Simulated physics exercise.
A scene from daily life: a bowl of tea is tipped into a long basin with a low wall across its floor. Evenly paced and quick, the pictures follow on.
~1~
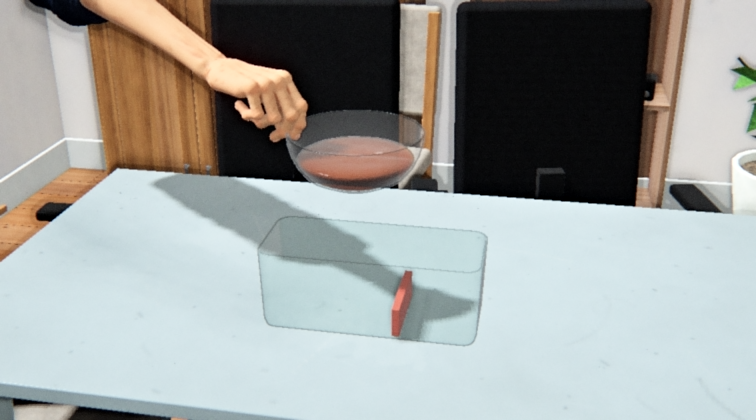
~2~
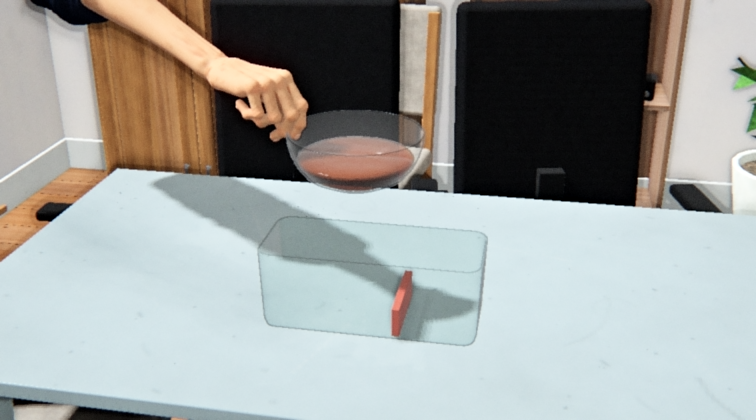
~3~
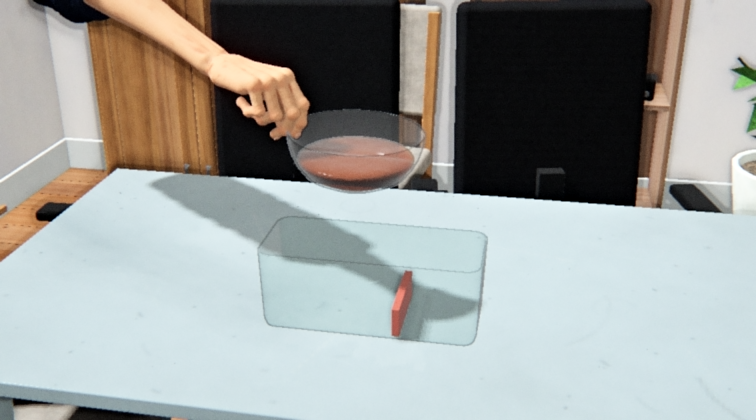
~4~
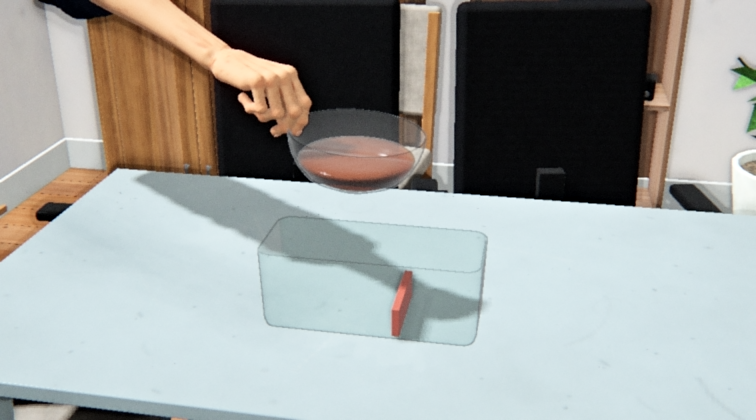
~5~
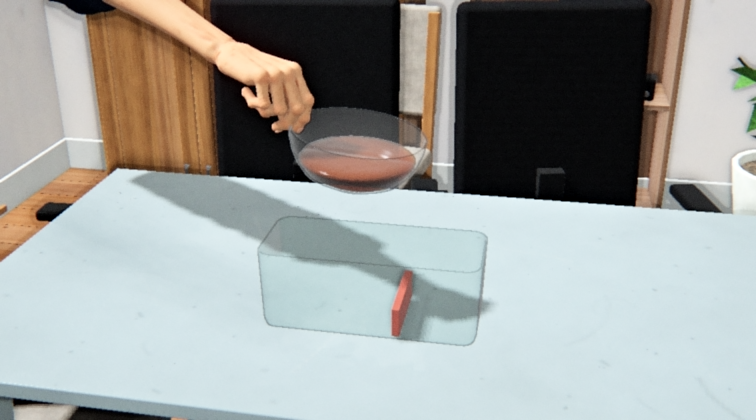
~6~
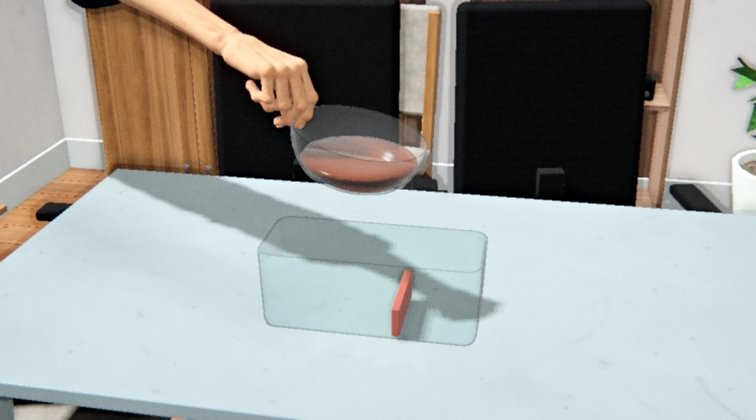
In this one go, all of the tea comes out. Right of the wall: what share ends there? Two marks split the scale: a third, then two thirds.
My call is that the right side exceeds two thirds.
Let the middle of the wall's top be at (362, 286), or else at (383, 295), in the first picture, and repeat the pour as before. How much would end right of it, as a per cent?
Try 1: Some 90 %; try 2: 80 %.
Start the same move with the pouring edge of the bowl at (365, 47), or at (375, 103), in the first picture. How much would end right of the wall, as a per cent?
Result, first then second: About 50 % and about 50 %.
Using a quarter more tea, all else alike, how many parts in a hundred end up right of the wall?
That share would be some 75 parts in a hundred.
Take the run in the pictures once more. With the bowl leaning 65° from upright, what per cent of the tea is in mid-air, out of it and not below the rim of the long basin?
It's close to 40 percent.
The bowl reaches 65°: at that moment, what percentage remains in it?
About 50 % remains.
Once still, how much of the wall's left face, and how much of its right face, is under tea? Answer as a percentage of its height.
Once it is still, the left part shows 10 per cent and the right part 90.
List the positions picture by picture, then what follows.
In the first frame, it leans 0°; its right rim is at (423, 137); the tea meets the walls at (299, 151) and (416, 158); the long basin's rim runs from (268, 235) to (484, 253); the wall's top is at (402, 290).
In the second frame, it leans 0°; its right rim is at (424, 138); the tea meets the walls at (299, 150) and (416, 158).
In the third frame, it leans 2°; its right rim is at (424, 140); the tea meets the walls at (299, 150) and (416, 159).
In the fourth frame, it leans 4°; its right rim is at (425, 142); the tea meets the walls at (300, 149) and (416, 160).
In the fifth frame, it leans 7°; its right rim is at (426, 146); the tea meets the walls at (301, 148) and (417, 162).
In the sixth frame, it leans 11°; its right rim is at (427, 151); the tea meets the walls at (303, 147) and (419, 163).
A moment on, the bowl is tipped part way and 48 per cent is still to pour, 0 is left of the wall and 11 right of it.
Next, the bowl is tipped on its side and 5 per cent is still to pour, 9 is left of the wall and 77 right of it.
Then the bowl is tipped on its side and 0 per cent is still to pour, 13 is left of the wall and 86 right of it.
Later the bowl is tipped on its side and 0 per cent is still to pour, 13 is left of the wall and 86 right of it.
In the end 13 per cent lies left of the wall, 86 right of it and 1 outside.
